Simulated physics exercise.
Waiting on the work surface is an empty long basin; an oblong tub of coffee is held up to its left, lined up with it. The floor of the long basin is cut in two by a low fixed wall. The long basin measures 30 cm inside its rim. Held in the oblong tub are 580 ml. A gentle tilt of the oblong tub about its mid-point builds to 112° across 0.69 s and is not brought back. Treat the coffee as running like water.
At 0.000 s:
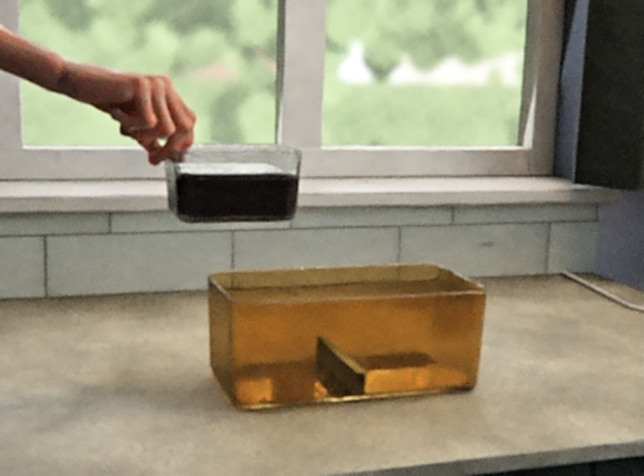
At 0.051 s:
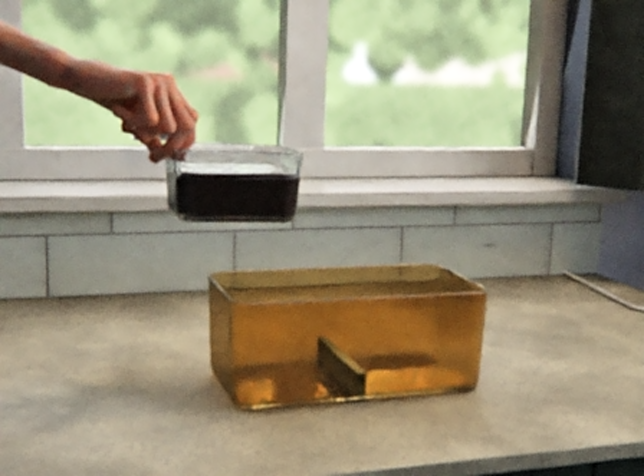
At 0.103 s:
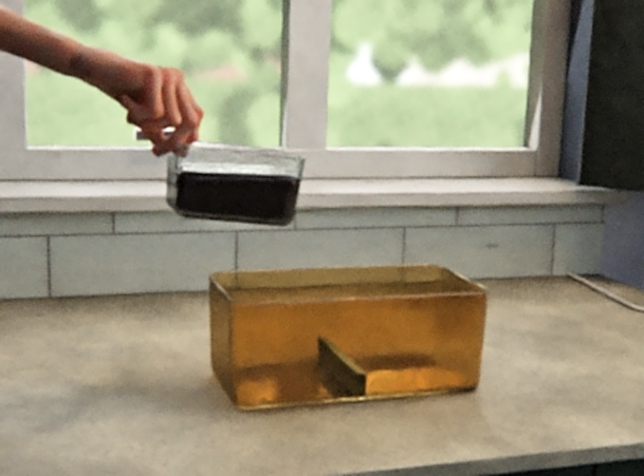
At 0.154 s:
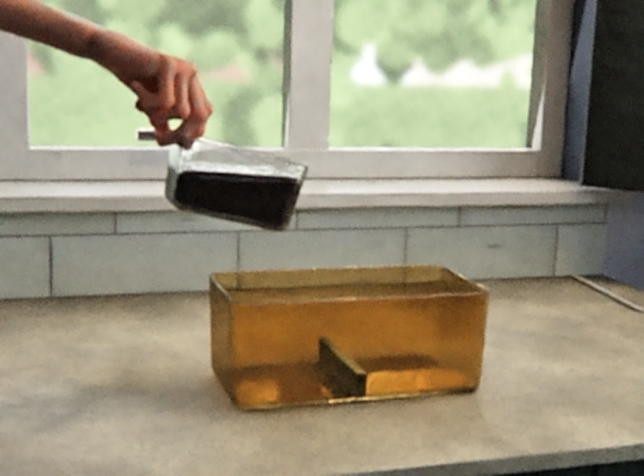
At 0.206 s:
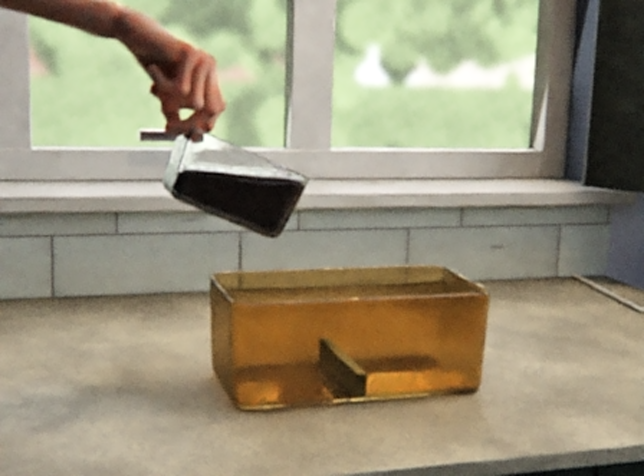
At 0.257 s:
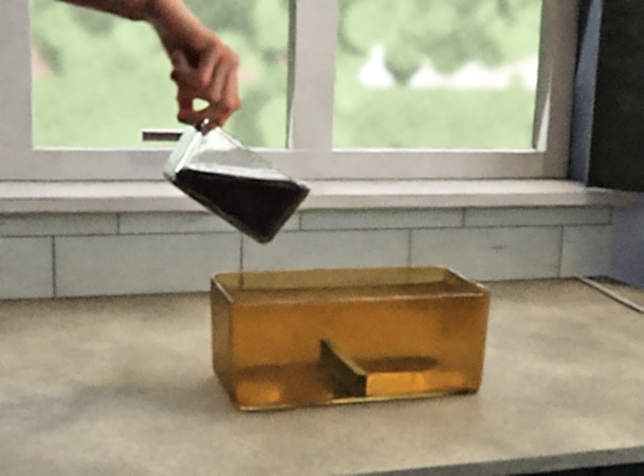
A hand tilts a clear tub of dark liquid rightward above a long amber basin.
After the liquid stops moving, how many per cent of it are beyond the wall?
About 36 per cent.
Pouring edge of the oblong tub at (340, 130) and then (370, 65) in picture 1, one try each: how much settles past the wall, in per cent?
Try 1: Approx. 70 %; try 2: Approx. 75 %.
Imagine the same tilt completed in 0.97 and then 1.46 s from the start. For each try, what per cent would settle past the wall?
Around 45 per cent first, around 55 per cent next.
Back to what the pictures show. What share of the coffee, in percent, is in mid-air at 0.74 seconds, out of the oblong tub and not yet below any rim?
About 5 per cent.
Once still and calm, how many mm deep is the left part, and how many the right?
Once settled, the left stands around 18 mm and the right around 10 mm.
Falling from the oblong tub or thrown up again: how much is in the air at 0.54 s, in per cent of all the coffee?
34 %.
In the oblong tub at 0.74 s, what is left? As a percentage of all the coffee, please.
Share remaining: Approx. 2 %.
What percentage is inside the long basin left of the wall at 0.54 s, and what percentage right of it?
Lab note: Left near 28, right near 20.
Then, 0.54 s in, the tilt is 99° and 19 per cent is still to pour, 27 is left of the wall and 20 right of it.
Then, 0.74 s in, the tilt is 112° and 2 per cent is still to pour, 59 is left of the wall and 33 right of it.
Then, 0.96 s in, the tilt is 112° and 0 per cent is still to pour, 62 is left of the wall and 36 right of it.
Then, 1.19 s in, the tilt is 112° and 0 per cent is still to pour, 62 is left of the wall and 36 right of it.
Finally, 62 per cent lies left of the wall, 36 right of it and 2 outside.
